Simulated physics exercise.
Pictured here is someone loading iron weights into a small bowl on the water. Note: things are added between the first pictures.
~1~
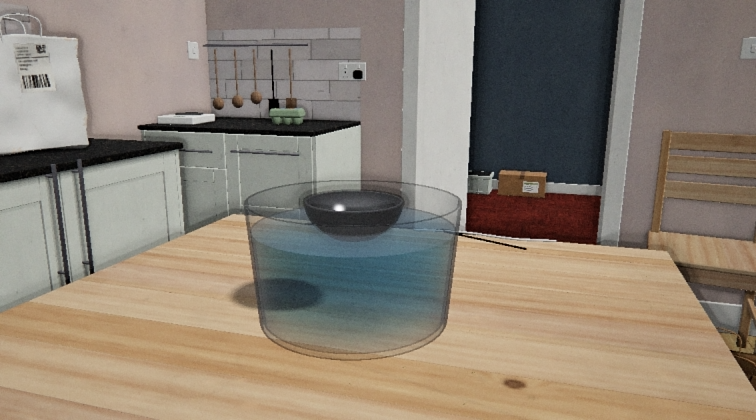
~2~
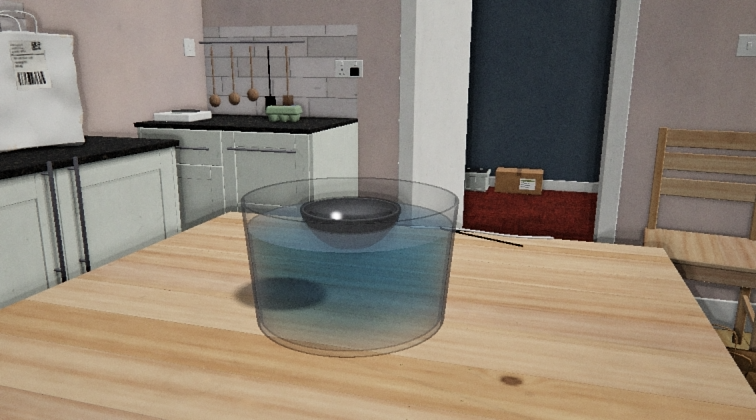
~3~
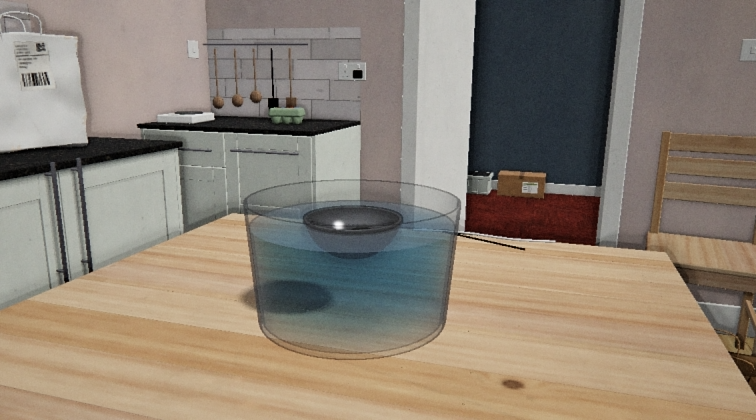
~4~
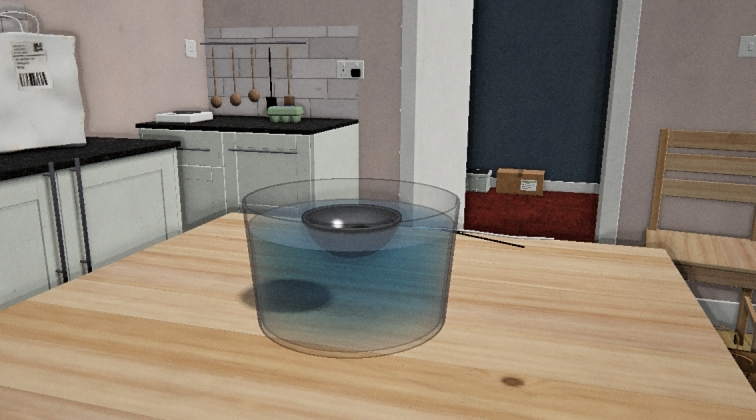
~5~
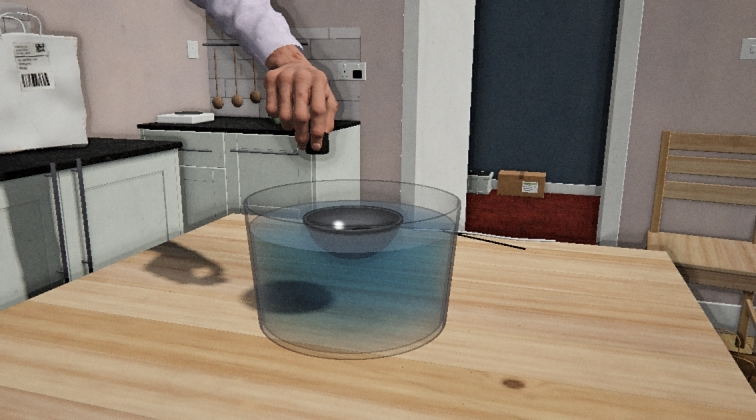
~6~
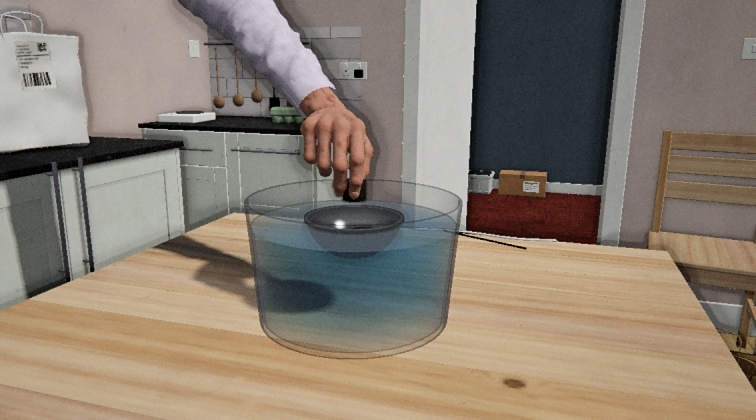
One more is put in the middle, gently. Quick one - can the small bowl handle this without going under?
No, it fills and sinks.
A moment on, the iron weight is in and the small bowl dips.
Further on, water pours in over its edge.
When it is over, the small bowl lies on the bottom with its load.
